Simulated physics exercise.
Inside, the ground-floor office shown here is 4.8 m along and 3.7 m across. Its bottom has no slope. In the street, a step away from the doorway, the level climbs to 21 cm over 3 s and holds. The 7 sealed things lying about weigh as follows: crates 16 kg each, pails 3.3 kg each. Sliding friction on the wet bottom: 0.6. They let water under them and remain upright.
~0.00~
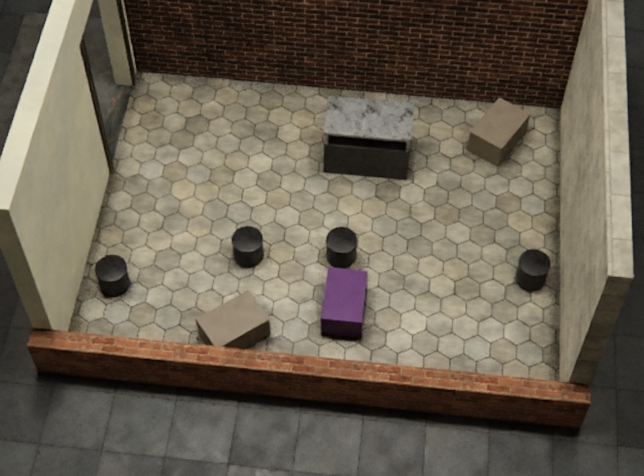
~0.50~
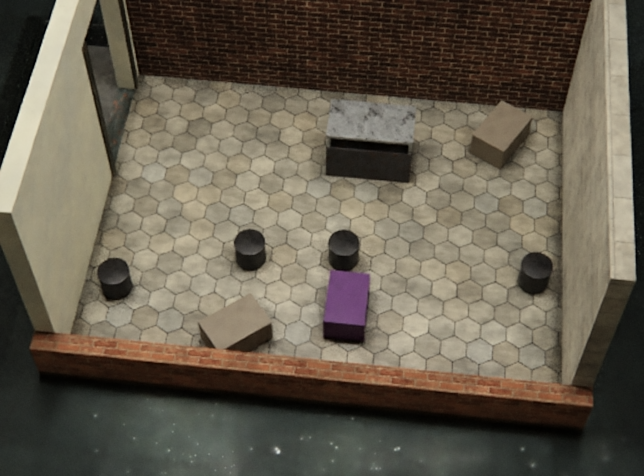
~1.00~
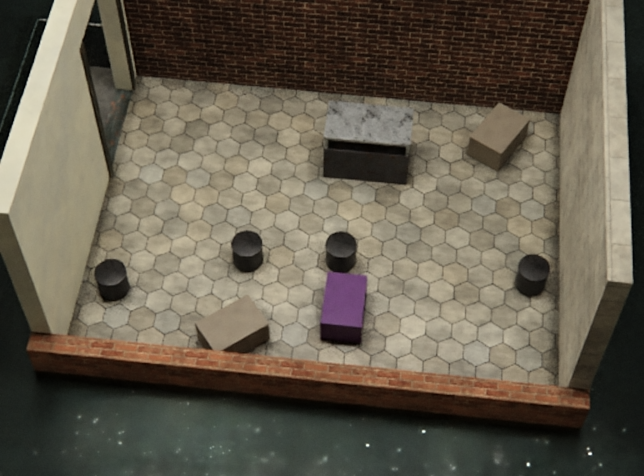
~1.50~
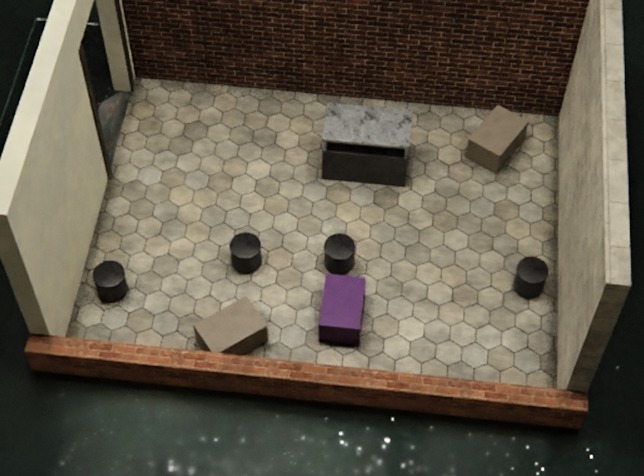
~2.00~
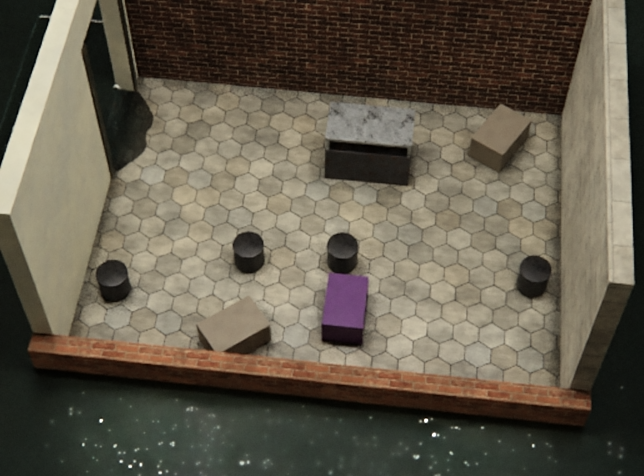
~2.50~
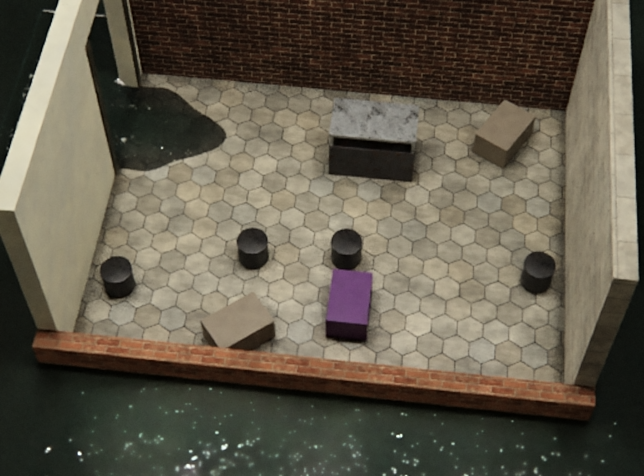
A ground-floor room with pale hexagonal tiles, cream side walls and a brick back wall is seen from high above its low brick front edge. A grey marble-topped counter stands toward the back, with a tan crate to its right, another at front left, a purple crate near the front and four dark pails. Dark water covers the paving outside, then spreads through the left doorway across the back corner, while the objects stay put and the view shakes slightly.
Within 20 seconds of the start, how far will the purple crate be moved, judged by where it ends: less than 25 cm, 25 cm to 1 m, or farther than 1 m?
It is left well away.
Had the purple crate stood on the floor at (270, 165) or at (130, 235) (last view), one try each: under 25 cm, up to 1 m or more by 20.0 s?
The first start leaves it well away, the second leaves it well away.
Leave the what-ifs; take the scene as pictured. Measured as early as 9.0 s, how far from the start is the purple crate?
Close to 0 cm.
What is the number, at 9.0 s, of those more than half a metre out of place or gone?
The number comes to 3.
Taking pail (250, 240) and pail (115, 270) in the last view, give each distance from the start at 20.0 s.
In that order: 120 cm, 200 cm.
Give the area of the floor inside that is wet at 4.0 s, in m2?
Somewhere about 6.0 m2, give or take.
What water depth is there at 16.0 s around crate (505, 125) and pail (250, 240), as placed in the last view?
I'd estimate 11 cm for the first and 8 cm for the second.
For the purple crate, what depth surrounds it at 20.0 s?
Around 16 cm.
After 4.0 s the purple crate is near (350, 296), 0.0 m from its start, aground; 0 afloat.
After 9.0 s the purple crate is near (350, 296), 0.0 m from its start, aground; 4 afloat.
After 16.0 s the purple crate is near (223, 193), 1.8 m from its start, afloat; 7 afloat.
After 20.0 s the purple crate is near (178, 302), 1.7 m from its start, afloat; 7 afloat.
